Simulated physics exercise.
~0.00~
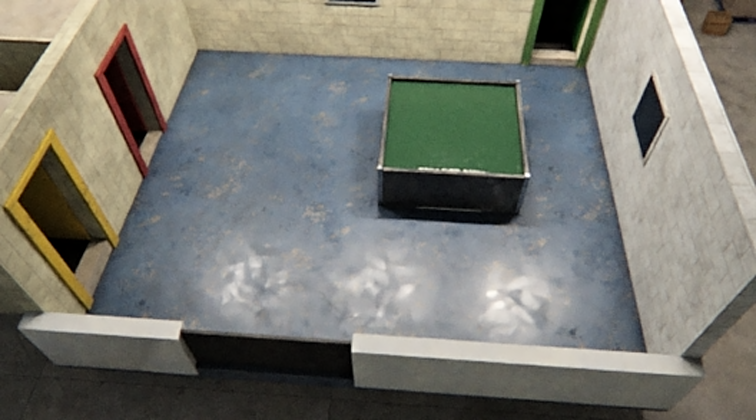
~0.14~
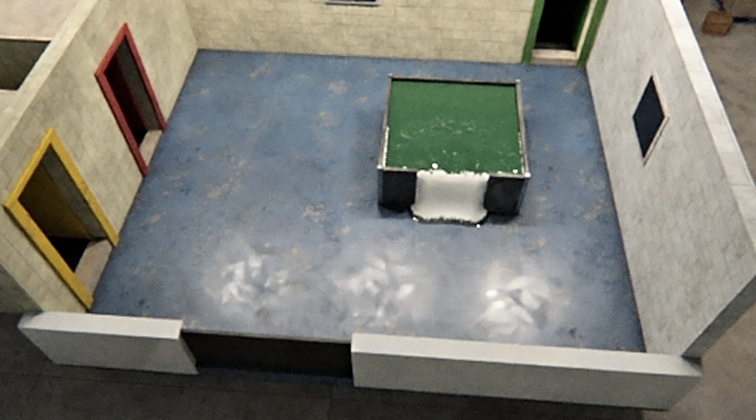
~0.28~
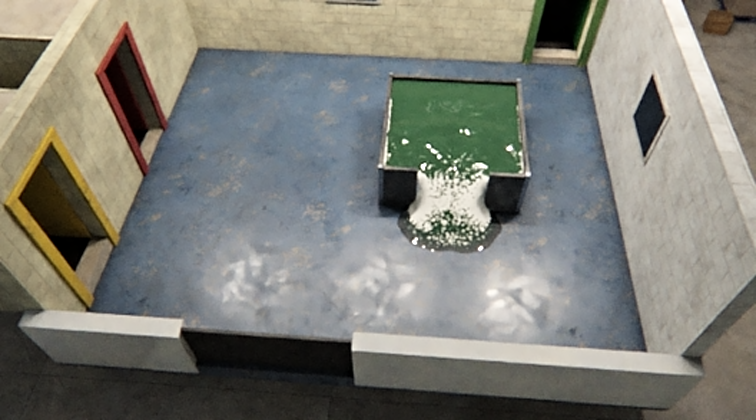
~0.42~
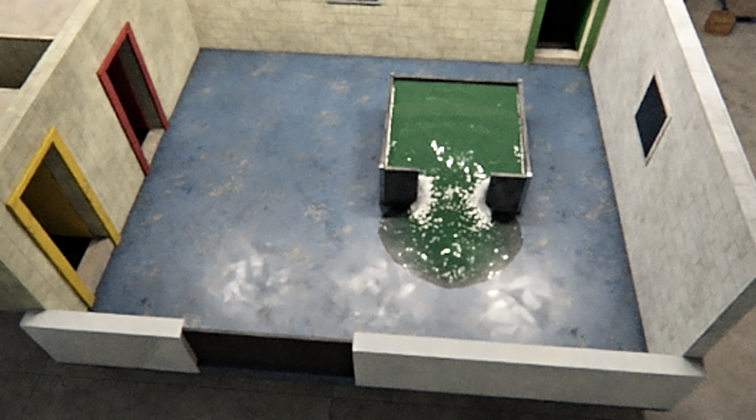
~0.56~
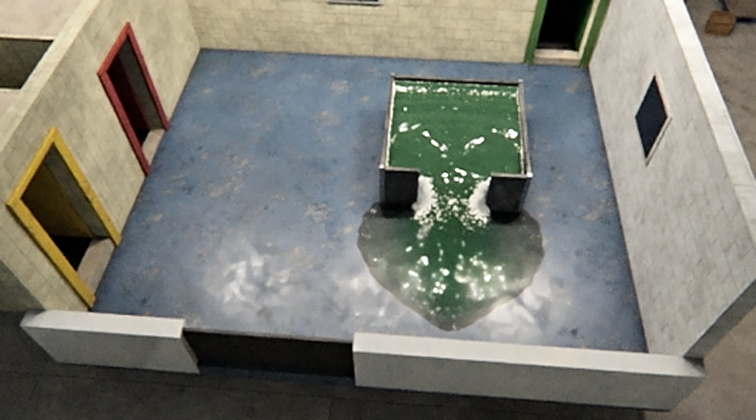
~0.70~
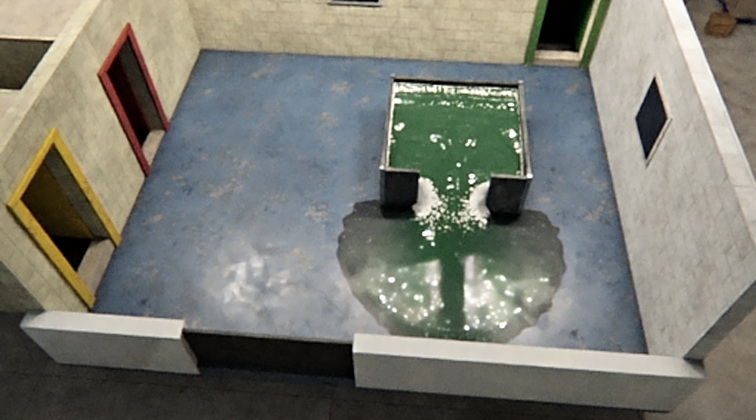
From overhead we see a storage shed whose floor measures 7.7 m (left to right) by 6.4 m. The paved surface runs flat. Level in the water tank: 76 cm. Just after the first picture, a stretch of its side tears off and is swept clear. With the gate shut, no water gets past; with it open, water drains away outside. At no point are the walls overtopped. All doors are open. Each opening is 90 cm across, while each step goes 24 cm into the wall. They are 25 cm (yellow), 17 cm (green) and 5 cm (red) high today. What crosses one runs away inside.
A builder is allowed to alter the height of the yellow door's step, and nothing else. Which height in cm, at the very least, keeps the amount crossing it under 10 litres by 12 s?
Close to 16 cm is just enough.
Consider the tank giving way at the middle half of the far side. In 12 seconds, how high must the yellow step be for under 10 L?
A minimum of about 7.0 cm.
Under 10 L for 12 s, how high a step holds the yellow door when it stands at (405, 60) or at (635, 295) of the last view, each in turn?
About 8.0 cm, then about 14.5 cm.
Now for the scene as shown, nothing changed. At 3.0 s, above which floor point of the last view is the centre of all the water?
Around (437, 235).
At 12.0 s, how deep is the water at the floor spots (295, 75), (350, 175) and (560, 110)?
In order: Around 8, 6 and 8 cm.
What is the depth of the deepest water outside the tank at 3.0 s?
It gets to close to 34 centimetres there.
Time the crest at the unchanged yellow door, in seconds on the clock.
The depth peaks at about 3.6 seconds.
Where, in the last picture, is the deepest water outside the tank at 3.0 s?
Look close to (646, 384).
After 1.4 s water covers 25 % of the floor, deepest (40 cm) near (451, 216); it has not reached the yellow door.
After 3.0 s water covers 35 % of the floor, deepest (34 cm) near (646, 384); 16 cm at the yellow door, 0 litres in over its 25 cm step.
After 12.0 s water covers 100 % of the floor, deepest (12 cm) near (424, 74); 7 cm at the yellow door, 0 litres in over its 25 cm step.
At the yellow door as built, the water arrived by 2.7 s and peaked near 20 cm at 3.6 s.
Run again over the same 12 s with other heights there, 23 litres in over 14 cm, 3 litres over 18.5 cm. The limit of 10 litres is kept from about 16 cm up.
